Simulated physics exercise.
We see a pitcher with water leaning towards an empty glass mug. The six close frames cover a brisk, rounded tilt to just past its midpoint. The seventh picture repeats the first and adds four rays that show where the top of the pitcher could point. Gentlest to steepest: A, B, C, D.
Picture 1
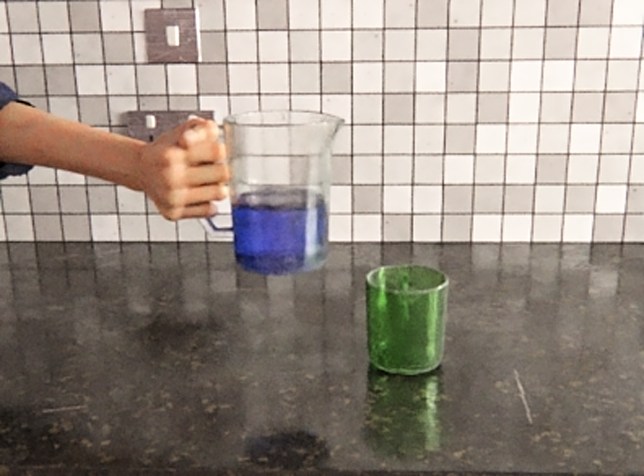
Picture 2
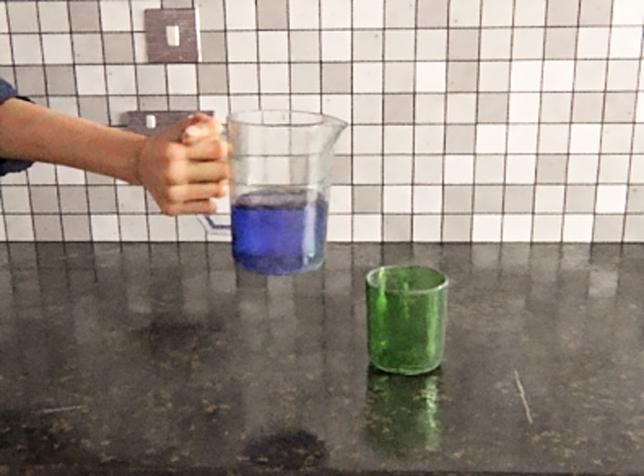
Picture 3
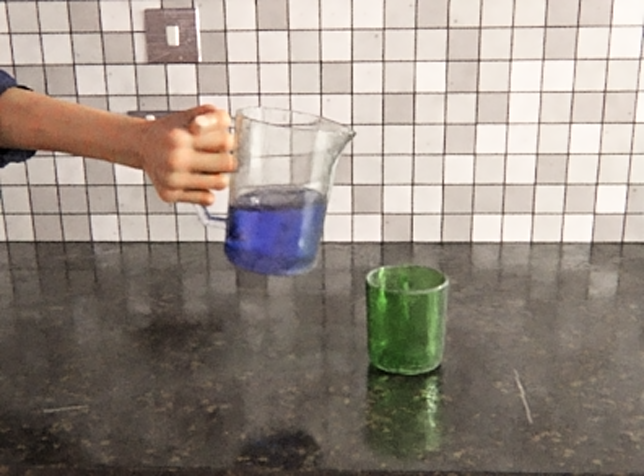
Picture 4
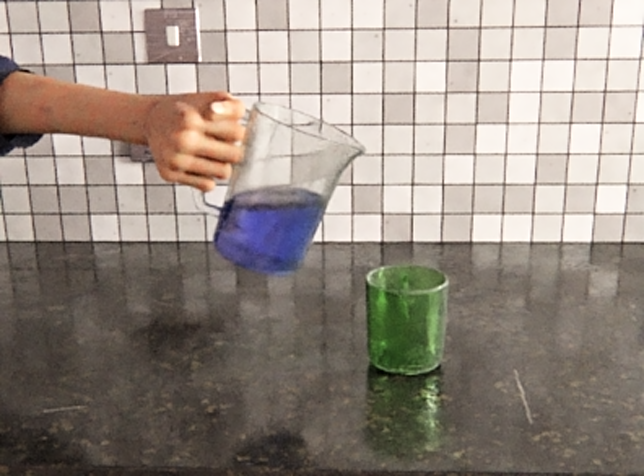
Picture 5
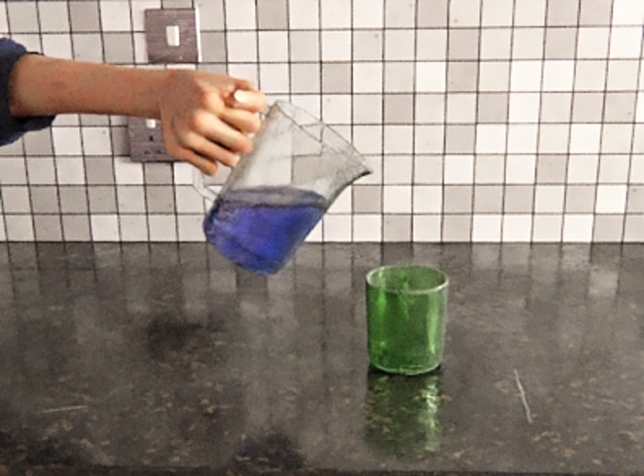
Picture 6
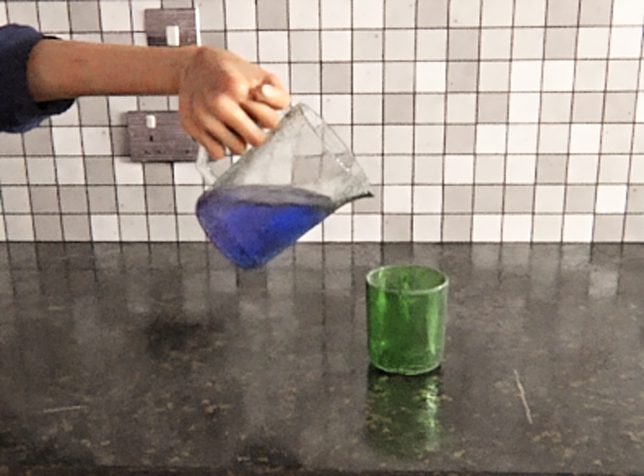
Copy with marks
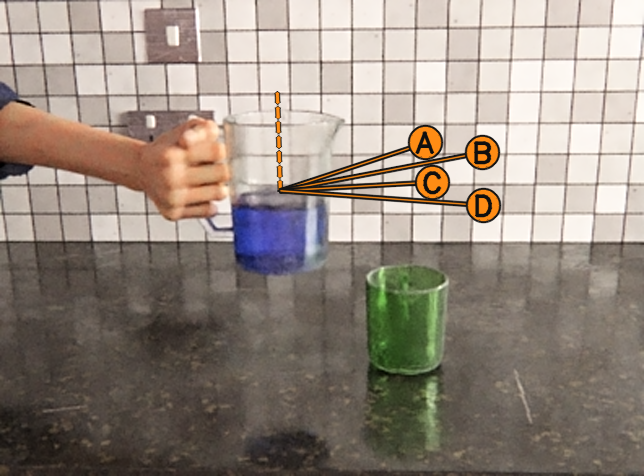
In this clip, a hand holds a clear glass pitcher of blue liquid above a dark countertop, left of an empty green glass mug, then steadily tilts the pitcher far to the right, its spout lowering toward the mug.
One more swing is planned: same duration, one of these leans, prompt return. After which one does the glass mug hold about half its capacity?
Tilt B does it best.
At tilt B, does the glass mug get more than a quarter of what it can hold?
Yes, it does.
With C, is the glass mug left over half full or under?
Over half.
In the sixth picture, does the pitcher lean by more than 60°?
No, it does not.
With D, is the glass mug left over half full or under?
Over.
On the marked copy, A at (409, 148); B at (465, 155); C at (415, 183); D at (466, 204).
If A is chosen, the glass mug ends with about 31 % of what it can hold.
If B is chosen, the glass mug ends with about 52 % of what it can hold.
If C is chosen, the glass mug ends with about 71 % of what it can hold.
If D is chosen, the glass mug ends with about 85 % of what it can hold; 6 % of the water is spilt.
